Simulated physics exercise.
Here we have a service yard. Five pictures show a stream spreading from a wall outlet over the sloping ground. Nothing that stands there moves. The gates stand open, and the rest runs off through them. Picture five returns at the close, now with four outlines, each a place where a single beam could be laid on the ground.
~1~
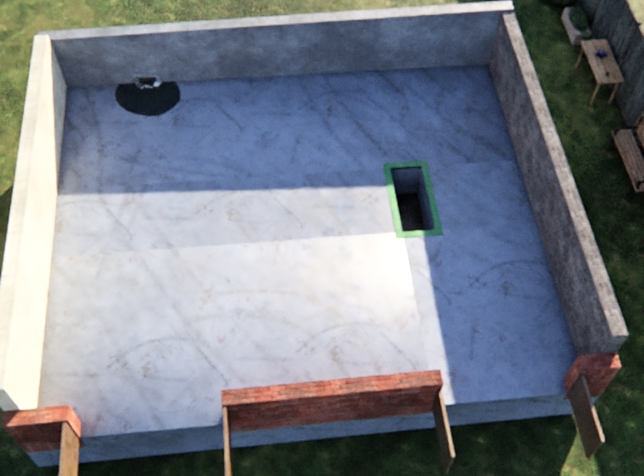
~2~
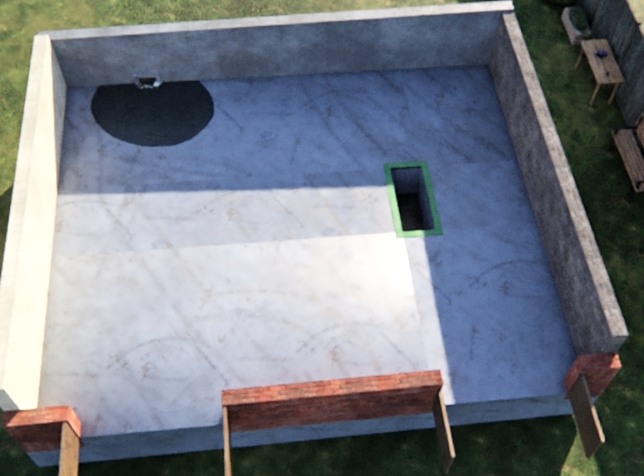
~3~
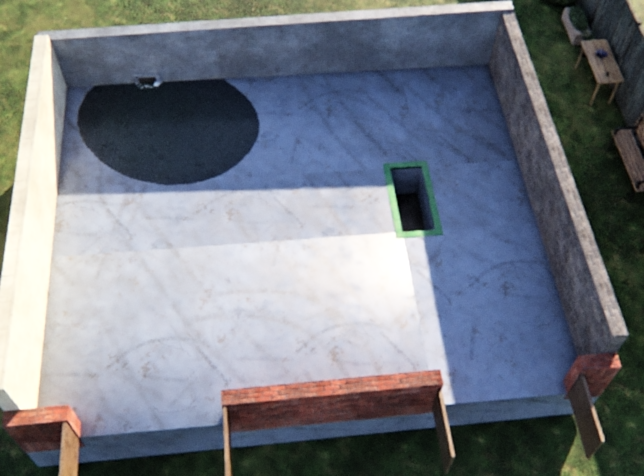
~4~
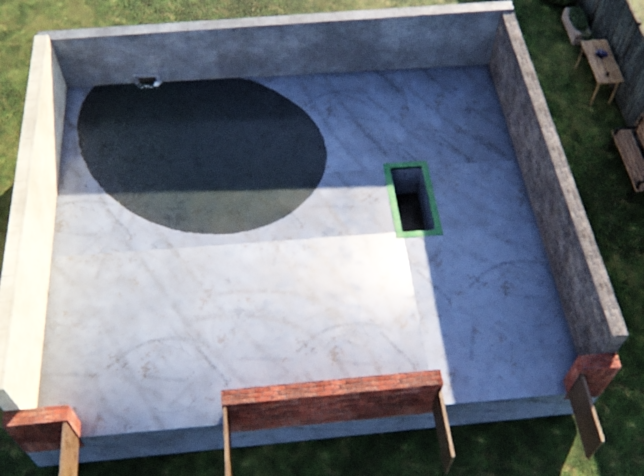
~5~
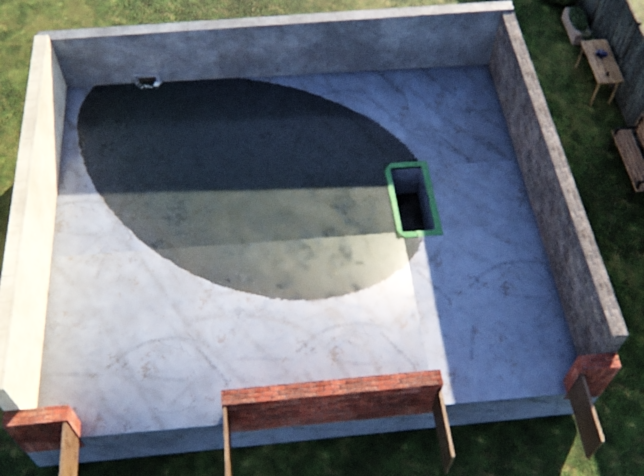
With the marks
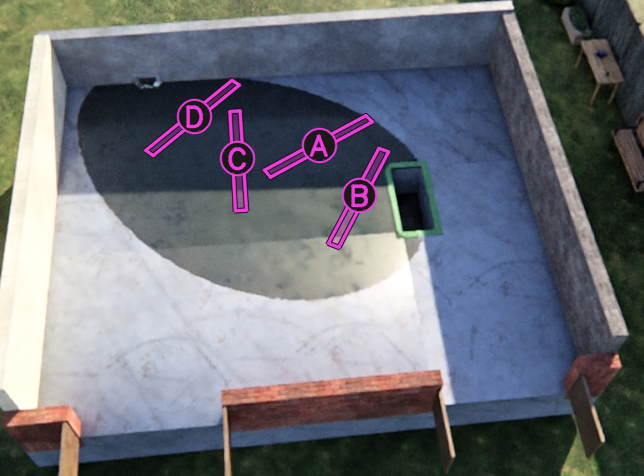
Walled service yard seen from above, dark water spreading from an outfall at upper left across pale ground, reaching a green-edged drain.
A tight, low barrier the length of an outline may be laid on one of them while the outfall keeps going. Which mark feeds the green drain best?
It is A.
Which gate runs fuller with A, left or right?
The right gate.
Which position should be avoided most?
The answer is B.
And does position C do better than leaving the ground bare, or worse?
Position C is worse.
In magenta, A from (267, 173) to (369, 118); B from (333, 245) to (383, 150); C from (240, 210) to (234, 111); D from (149, 152) to (235, 82).
Choosing A, about 12 % of the stream goes into the green drain, about 86 % out by the gates.
Choosing B, next to none of the stream goes into the green drain, about 95 % out by the gates.
Choosing C, about 6 % of the stream goes into the green drain, about 90 % out by the gates.
Choosing D, about 8 % of the stream goes into the green drain, about 87 % out by the gates.
